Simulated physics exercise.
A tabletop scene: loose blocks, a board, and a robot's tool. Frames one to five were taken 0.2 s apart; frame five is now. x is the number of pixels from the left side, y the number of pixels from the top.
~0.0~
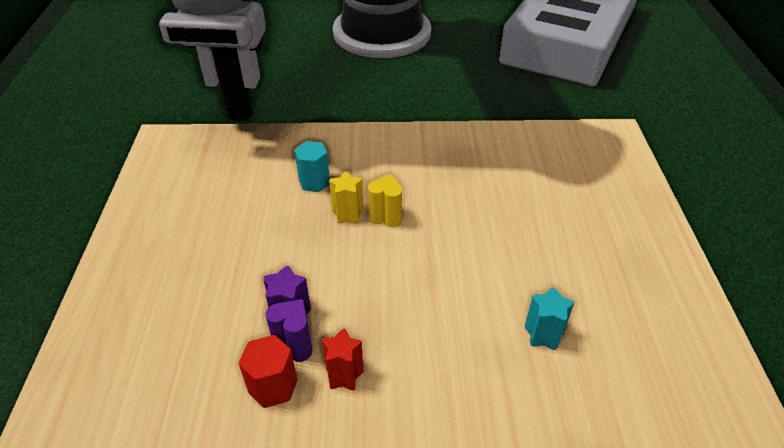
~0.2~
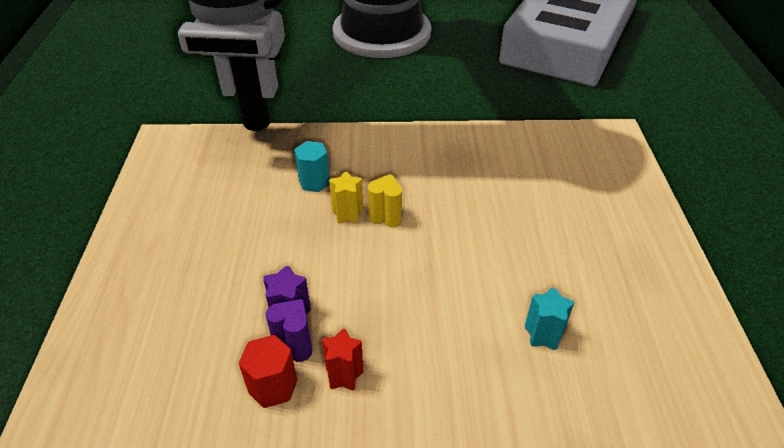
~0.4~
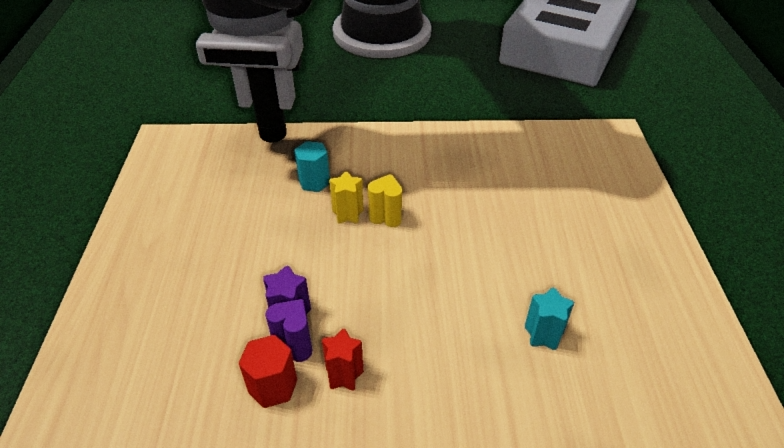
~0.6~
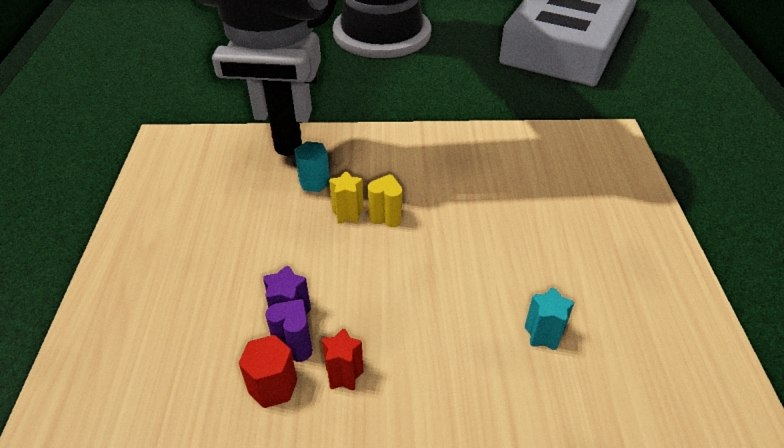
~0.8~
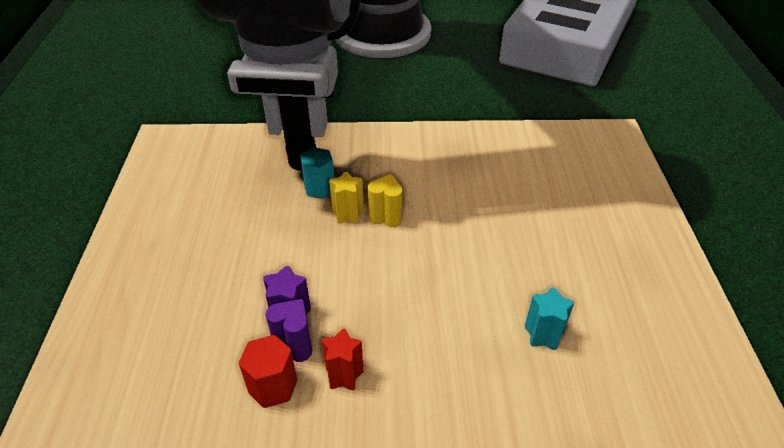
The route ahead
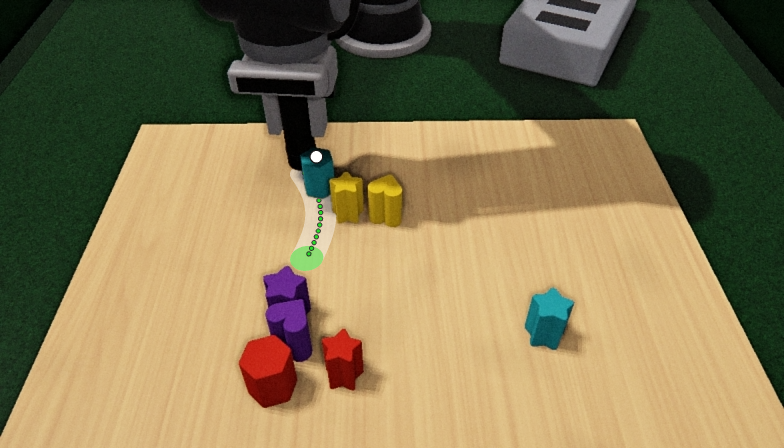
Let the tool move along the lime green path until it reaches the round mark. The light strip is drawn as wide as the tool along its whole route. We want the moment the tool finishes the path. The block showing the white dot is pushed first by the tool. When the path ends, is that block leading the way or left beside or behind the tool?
Looking at the end of the path, the block showing the white dot has slipped free of the tool.
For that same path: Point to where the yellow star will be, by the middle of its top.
My best guess is (370, 201).
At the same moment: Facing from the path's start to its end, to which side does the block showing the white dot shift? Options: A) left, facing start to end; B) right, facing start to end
The correct letter is A.
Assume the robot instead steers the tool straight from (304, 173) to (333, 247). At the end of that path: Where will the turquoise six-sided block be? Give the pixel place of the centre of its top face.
Located at (364, 221).
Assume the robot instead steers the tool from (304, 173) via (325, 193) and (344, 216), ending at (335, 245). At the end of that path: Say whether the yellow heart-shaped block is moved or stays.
The push reaches it.
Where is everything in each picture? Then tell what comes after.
In the first picture, tip of the tool (240, 114), middles of tops, purple star (283, 282), turquoise six-sided block (311, 150), yellow star (346, 182), yellow heart-shaped block (386, 186).
In the second picture, tool (257, 124), nothing pushed.
In the third picture, tool (273, 135), nothing pushed.
In the fourth picture, tool (289, 148), nothing pushed.
In the fifth picture, tool (303, 163), purple star (283, 282), turquoise six-sided block (316, 157), yellow star (346, 182), yellow heart-shaped block (386, 186).
The line goes from (304, 173) via (318, 197) and (319, 226), ending at (307, 258); the dot is on the turquoise six-sided block.
The first path, step by step. One third of the way, tool (317, 188); turquoise six-sided block (332, 183); yellow star (358, 191), turned 25° anticlockwise.
Two thirds of the way, tool (318, 217); turquoise six-sided block (341, 210), turned 25° anticlockwise; yellow star (369, 201), turned 80° anticlockwise; yellow heart-shaped block (391, 187).
At the end, tool (305, 248); purple star unmoved; turquoise six-sided block (342, 220), turned 65° anticlockwise; yellow star (370, 201), turned 80° anticlockwise; yellow heart-shaped block (391, 187).
